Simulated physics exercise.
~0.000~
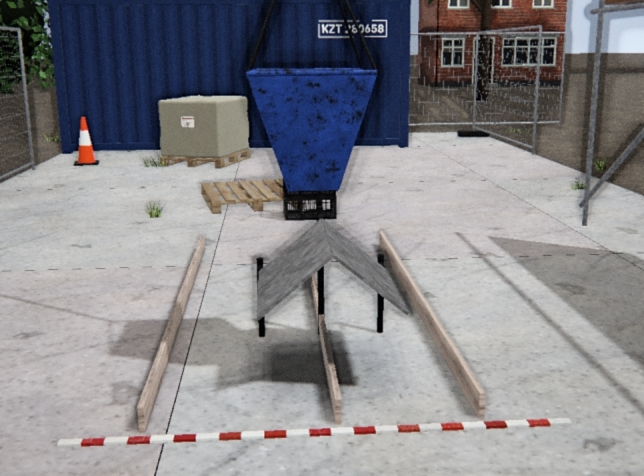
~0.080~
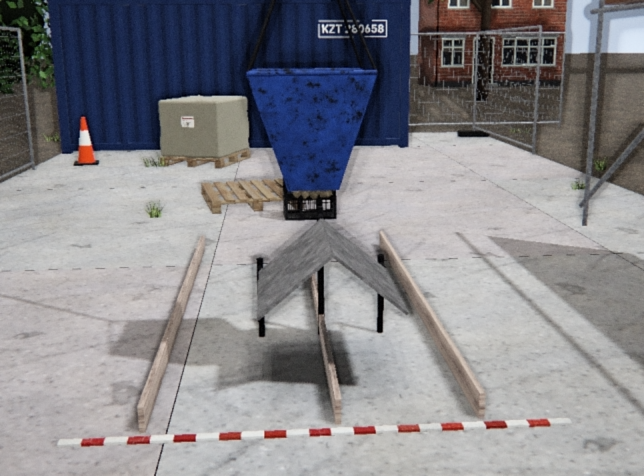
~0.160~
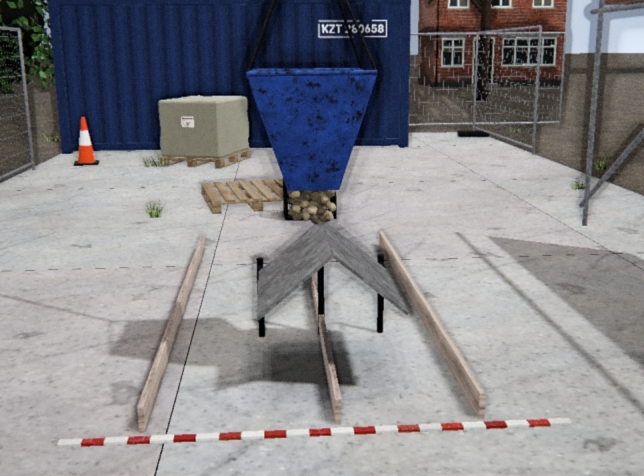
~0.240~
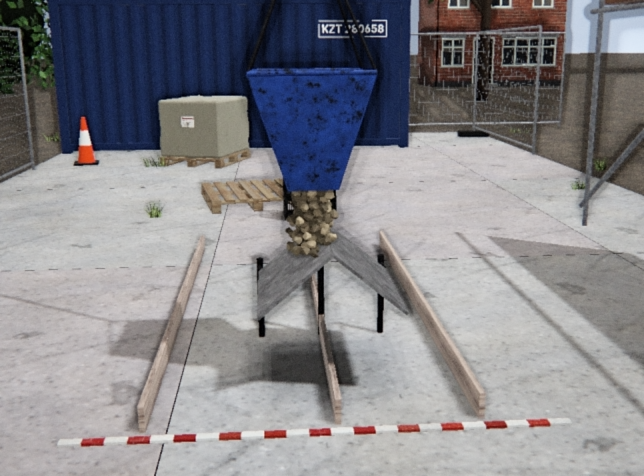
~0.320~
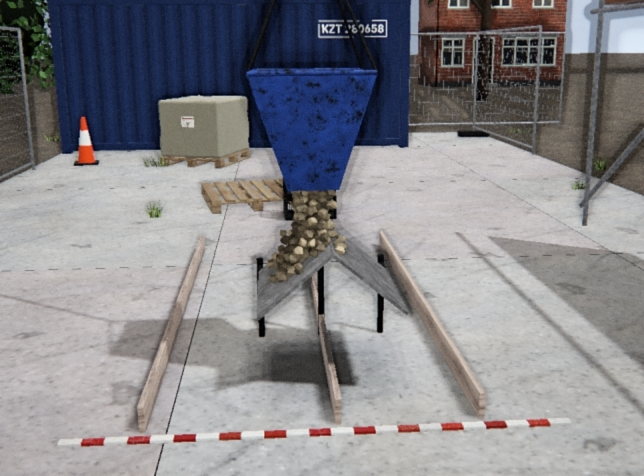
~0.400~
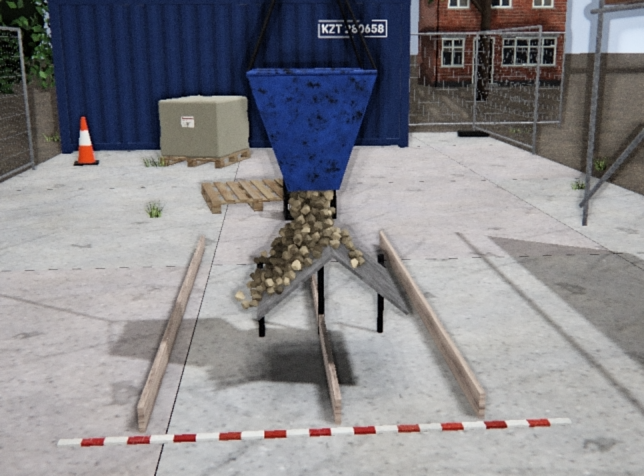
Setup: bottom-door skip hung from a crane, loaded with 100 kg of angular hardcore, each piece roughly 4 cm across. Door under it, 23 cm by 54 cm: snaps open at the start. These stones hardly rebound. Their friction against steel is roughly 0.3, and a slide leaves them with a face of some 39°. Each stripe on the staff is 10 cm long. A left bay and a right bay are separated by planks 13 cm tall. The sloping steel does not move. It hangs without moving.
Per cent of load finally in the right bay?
10 per cent.
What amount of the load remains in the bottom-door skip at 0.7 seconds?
It keeps hold of roughly 0 per cent.
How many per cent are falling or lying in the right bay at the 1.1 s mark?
Near 10 percent at that time.
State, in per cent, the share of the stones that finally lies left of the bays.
Roughly 0 per cent of it.
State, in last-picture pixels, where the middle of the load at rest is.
I'd point to somewhere near (204, 365).
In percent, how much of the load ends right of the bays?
I'd say close to 0 per cent of the load ends there.
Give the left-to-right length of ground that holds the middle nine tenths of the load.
Width: Near 140 cm.
After 0.7 s, 1 % in the bottom-door skip, 55 % on the steel, 42 % falling or lying in the left bay, 2 % falling or lying in the right bay; the stones farthest right are at (442, 337).
After 1.1 s, 0 % in the bottom-door skip, 5 % on the steel, 85 % falling or lying in the left bay, 10 % falling or lying in the right bay; the stones farthest right are at (453, 355).
After 1.7 s, 0 % in the bottom-door skip, 1 % falling or lying left of the bays, 88 % falling or lying in the left bay, 10 % falling or lying in the right bay; the stones farthest right are at (465, 368).
After 2.6 s, 0 % in the bottom-door skip, 1 % falling or lying left of the bays, 88 % falling or lying in the left bay, 10 % falling or lying in the right bay; the stones farthest right are at (465, 367).
After 4.5 s, 0 % in the bottom-door skip, 1 % left of the bays, 88 % in the left bay, 10 % in the right bay; the stones farthest right are at (465, 367).
